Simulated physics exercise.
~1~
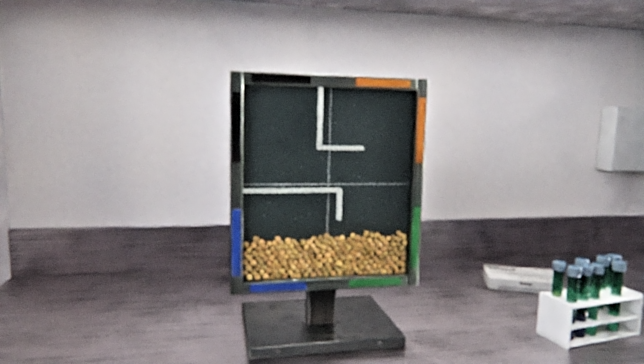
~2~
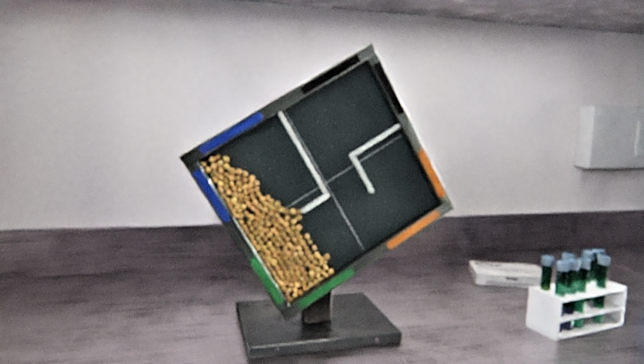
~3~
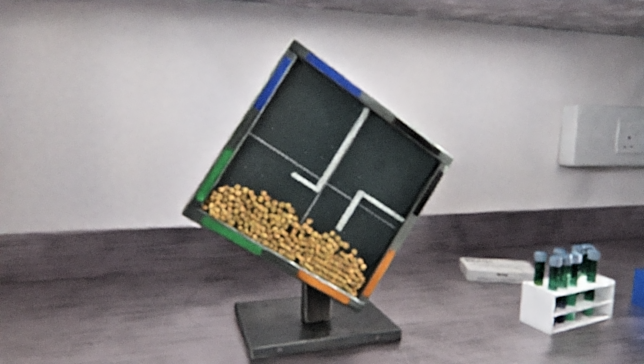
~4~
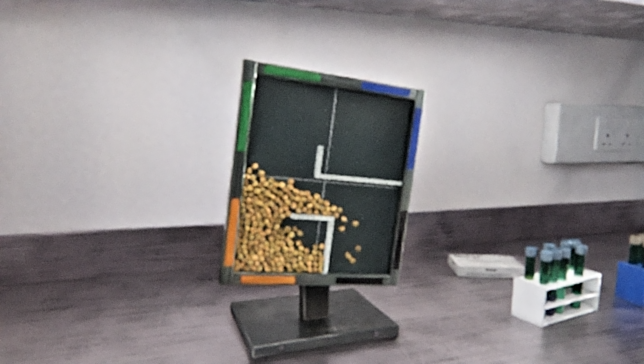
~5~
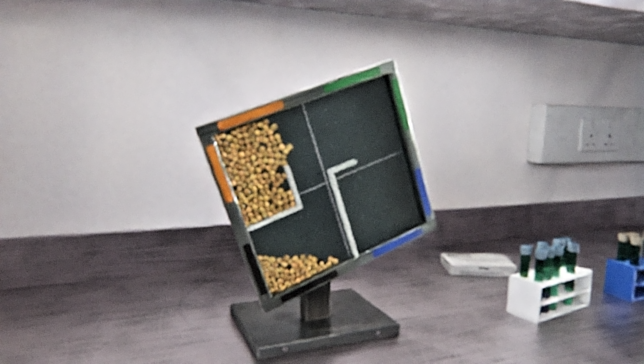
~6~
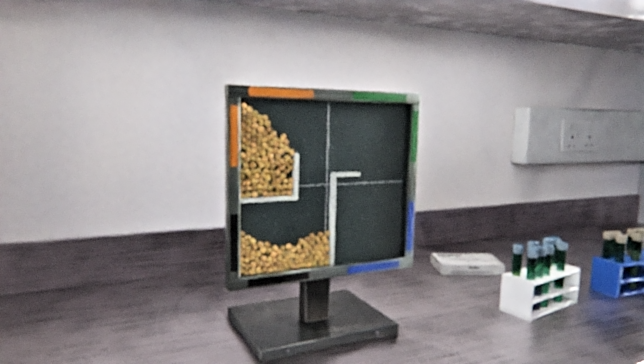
A square box of wooden beads on a stand turned counterclockwise, the beads tumbling past its inner walls from the blue and green sides toward the orange and black. It ended upright, beads split between the upper-left orange and lower-left black quarters.
